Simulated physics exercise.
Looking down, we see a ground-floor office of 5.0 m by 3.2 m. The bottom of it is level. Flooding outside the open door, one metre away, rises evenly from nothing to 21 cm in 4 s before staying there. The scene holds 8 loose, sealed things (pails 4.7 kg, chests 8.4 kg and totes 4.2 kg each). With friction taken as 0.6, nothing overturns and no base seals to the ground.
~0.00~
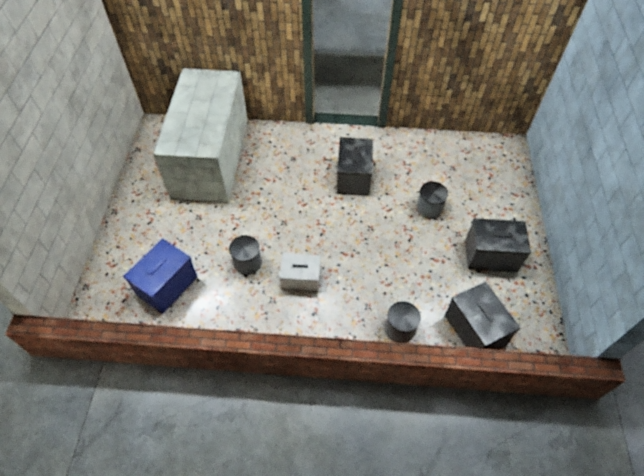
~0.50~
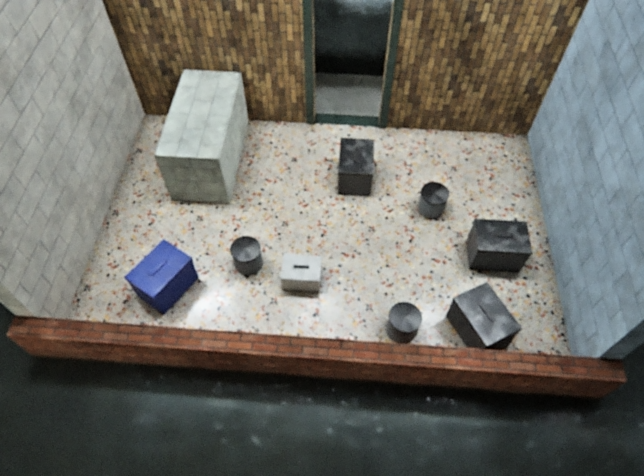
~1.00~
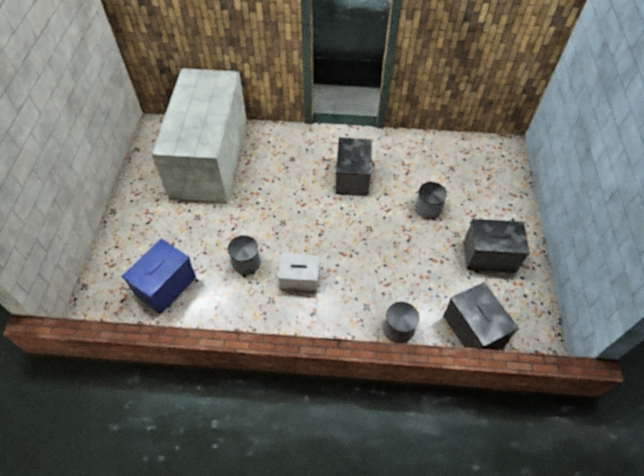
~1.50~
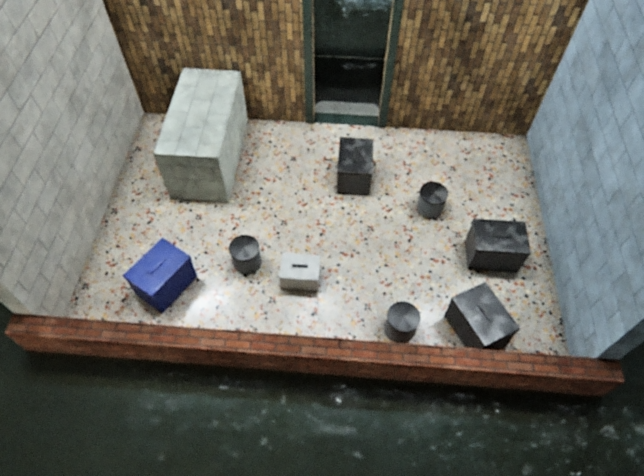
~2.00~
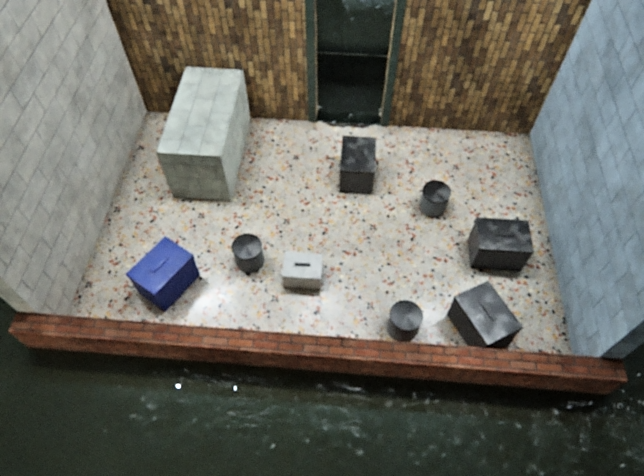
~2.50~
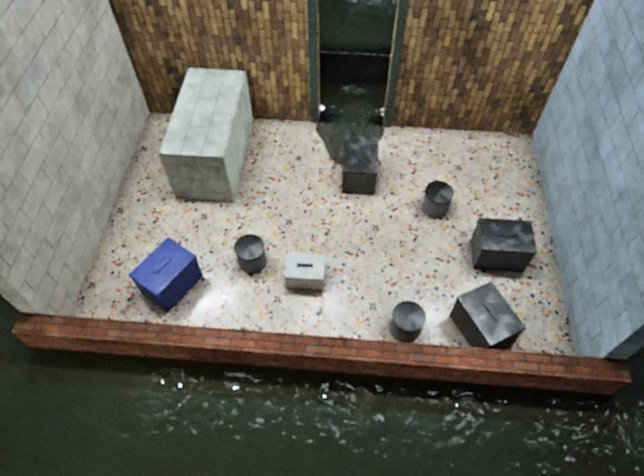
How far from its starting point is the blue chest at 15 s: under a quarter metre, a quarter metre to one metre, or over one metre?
Movement: Major.
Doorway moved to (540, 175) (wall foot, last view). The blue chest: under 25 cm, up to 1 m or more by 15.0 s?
The blue chest covers a long distance.
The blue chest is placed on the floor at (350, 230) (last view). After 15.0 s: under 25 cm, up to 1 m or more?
By then it winds up well off.
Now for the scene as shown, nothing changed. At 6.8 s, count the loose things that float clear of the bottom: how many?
Count at that moment: 4.
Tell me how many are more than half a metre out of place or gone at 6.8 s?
I make it 3 by then.
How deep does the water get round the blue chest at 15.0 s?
About 15 cm.
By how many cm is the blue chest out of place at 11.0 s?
150 cm, give or take.
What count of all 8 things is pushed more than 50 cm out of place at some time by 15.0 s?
I count 8 of them.
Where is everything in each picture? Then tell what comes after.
In the first frame, the blue chest at (157, 266) rests on the ground; water covers 0.0 m2; 0 of 8 have shifted.
In the second frame, the blue chest at (159, 267), on the bottom; 0.0 m2 under water; 0 of 8 have shifted.
In the third frame, the blue chest at (156, 266) rests on the ground; 0.0 m2 under water; 0 of 8 have shifted.
In the fourth frame, the blue chest at (157, 266), on the bottom; 0.0 m2 under water; 0 of 8 have shifted.
In the fifth frame, the blue chest at (160, 264), on the bottom; water covers 0.0 m2; 0 of 8 have shifted.
In the sixth frame, the blue chest at (163, 265) rests on the ground; water covers 0.4 m2; 0 of 8 have shifted.
After 3.5 s the blue chest is near (163, 265), 0.0 m from its start, aground; 0 afloat.
After 6.8 s the blue chest is near (163, 265), 0.0 m from its start, aground; 4 afloat.
After 11.0 s the blue chest is near (152, 141), 1.7 m from its start, afloat; 8 afloat.
After 15.0 s the blue chest is near (158, 108), 2.2 m from its start, afloat; 8 afloat.
